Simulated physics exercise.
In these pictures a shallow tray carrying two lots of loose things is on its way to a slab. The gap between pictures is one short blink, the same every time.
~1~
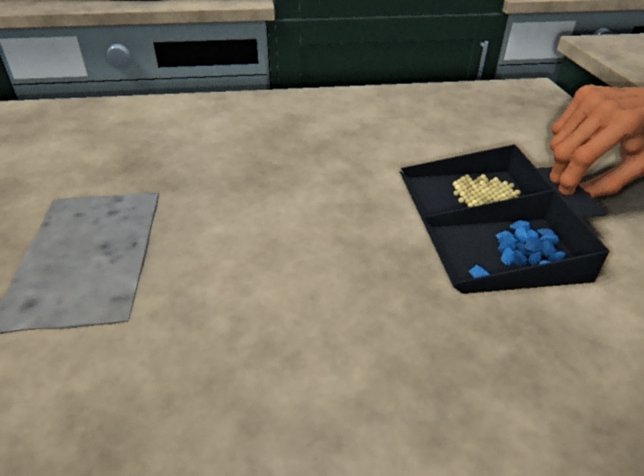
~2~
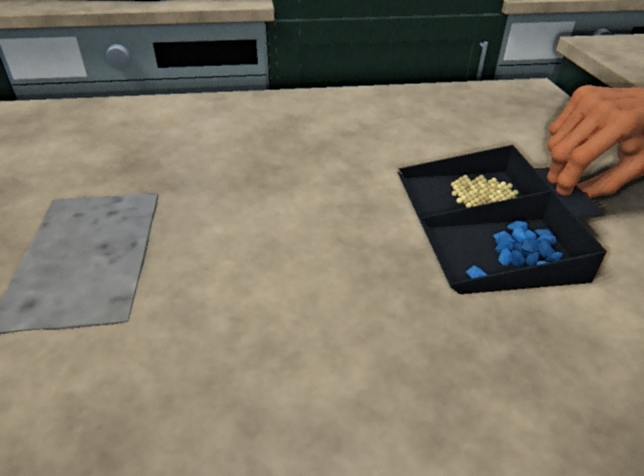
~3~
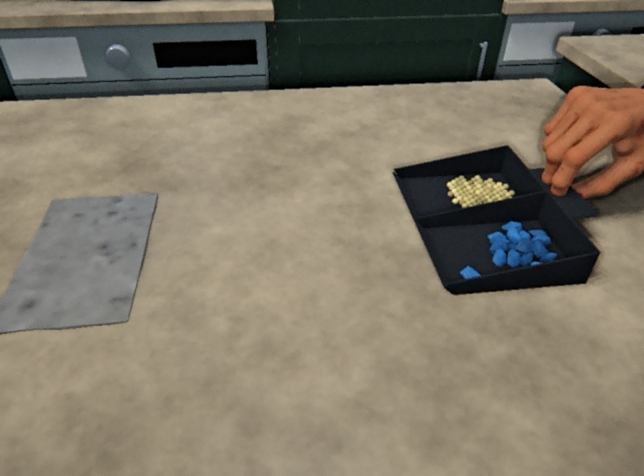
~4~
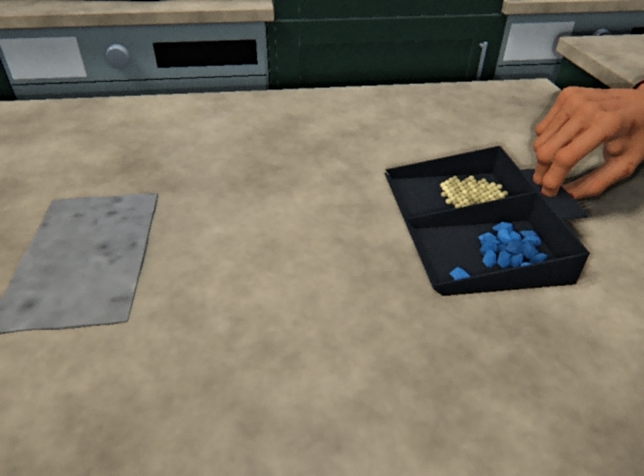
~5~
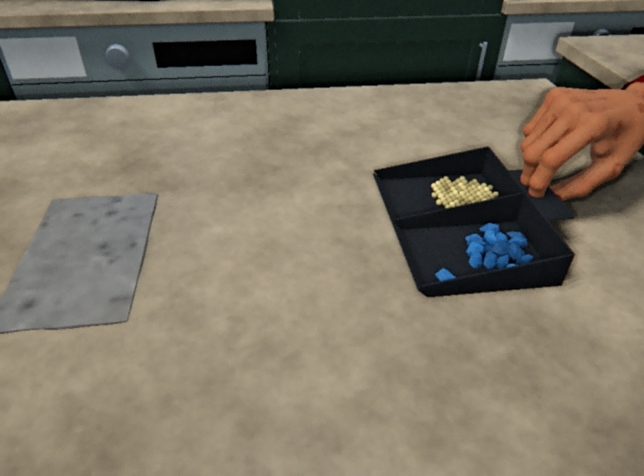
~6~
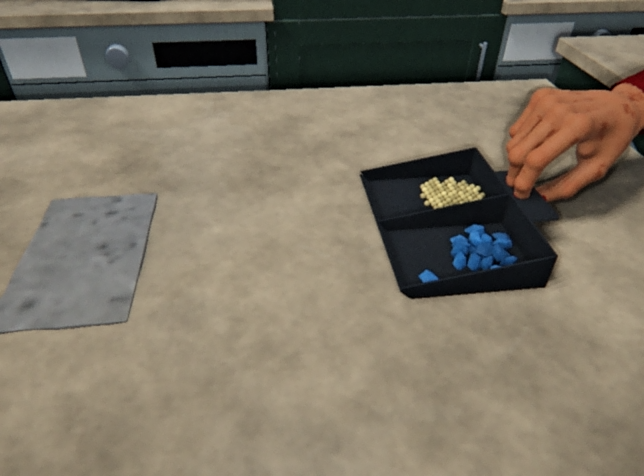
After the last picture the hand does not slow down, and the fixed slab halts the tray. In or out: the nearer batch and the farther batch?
Nearer batch: Is kept in. Farther batch: Is kept in.
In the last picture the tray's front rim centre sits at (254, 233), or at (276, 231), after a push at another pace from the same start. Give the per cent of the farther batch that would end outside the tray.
About 30 % the first time, about 20 % the second.
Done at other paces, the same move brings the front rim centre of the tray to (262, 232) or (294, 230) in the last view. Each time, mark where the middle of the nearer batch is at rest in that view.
Try 1: (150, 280); try 2: (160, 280).
Then, 0.39 s later than the last frame, tray still sliding, front rim near (269, 232); nearer batch all inside; farther batch all inside.
Then, 0.88 s later than the last frame, tray stopped at the slab; nearer batch all inside; farther batch all inside, moved towards the front rim.
When it is over, tray stopped at the slab; nearer batch all inside; farther batch all inside, moved towards the front rim.
